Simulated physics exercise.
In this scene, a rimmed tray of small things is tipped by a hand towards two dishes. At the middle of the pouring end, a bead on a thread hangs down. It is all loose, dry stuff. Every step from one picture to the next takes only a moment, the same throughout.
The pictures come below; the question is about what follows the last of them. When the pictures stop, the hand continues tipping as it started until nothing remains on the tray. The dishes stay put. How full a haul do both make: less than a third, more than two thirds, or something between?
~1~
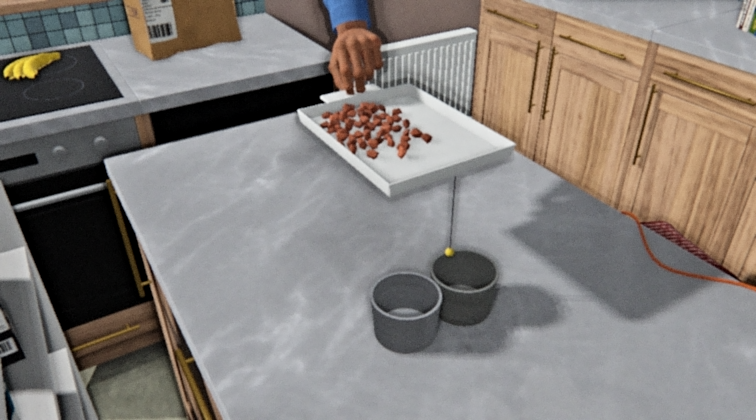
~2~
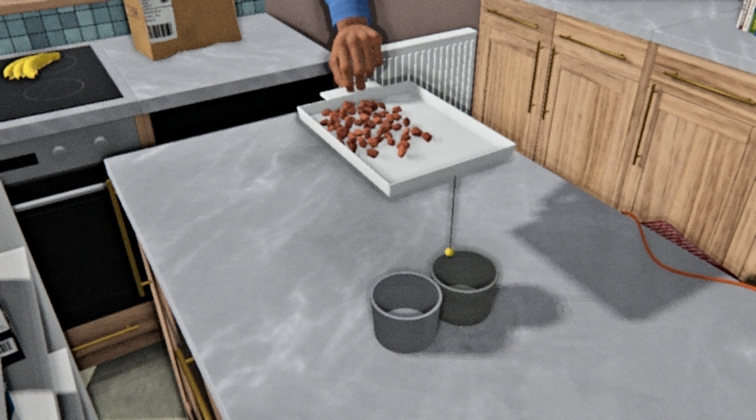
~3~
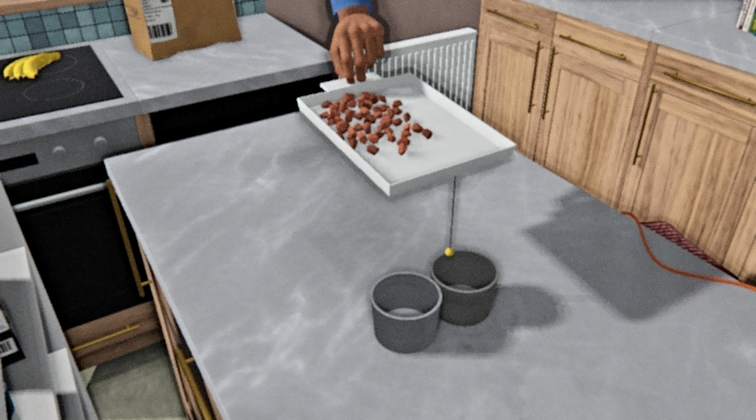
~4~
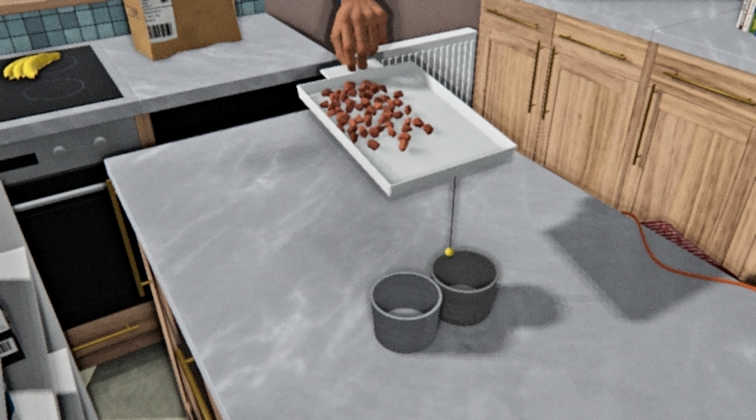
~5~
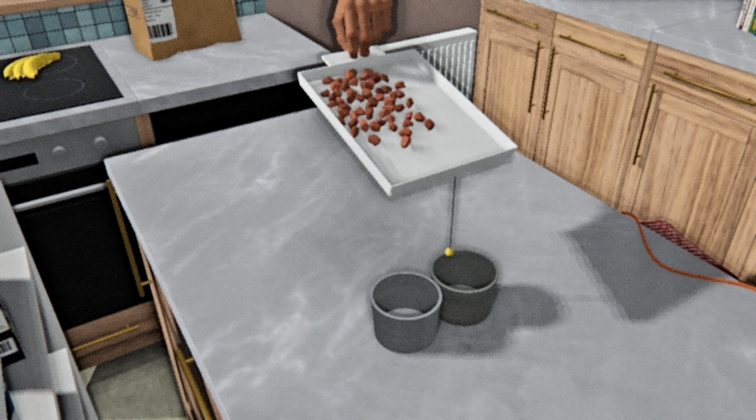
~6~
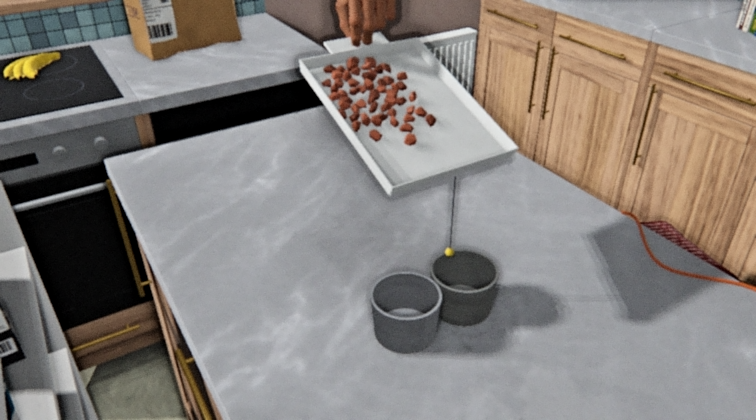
Looks to me like the dishes keep one to two parts in three.
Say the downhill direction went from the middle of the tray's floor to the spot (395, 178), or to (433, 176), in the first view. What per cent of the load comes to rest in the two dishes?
Around 60 per cent first, around 70 per cent next.
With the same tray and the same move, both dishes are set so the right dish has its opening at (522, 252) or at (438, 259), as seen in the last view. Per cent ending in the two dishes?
50 %, 0 %.
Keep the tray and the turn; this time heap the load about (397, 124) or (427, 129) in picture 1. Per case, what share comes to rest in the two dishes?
Estimate: 40 % first, 50 % second.
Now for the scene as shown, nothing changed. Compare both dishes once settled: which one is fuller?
That's the right side.
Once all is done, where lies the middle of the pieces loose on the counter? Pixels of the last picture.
Look around pixel (520, 334).
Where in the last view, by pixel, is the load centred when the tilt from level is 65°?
Near (446, 166).
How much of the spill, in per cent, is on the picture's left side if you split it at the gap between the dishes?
I'd put it at close to 20 per cent.
Soon after the last picture, tray tipped steeply; most on the tray; about a quarter in the air.
A little later, tray tipped past a quarter turn; about half on the tray; a small part in the left dish; a small part in the right dish; about a third outside both; a stray few in the air.
Later still, tray tipped past a quarter turn; a small part in the left dish; about a third in the right dish; about half outside both.
At rest, tray tipped past a quarter turn; a small part in the left dish; about a third in the right dish; about half outside both.
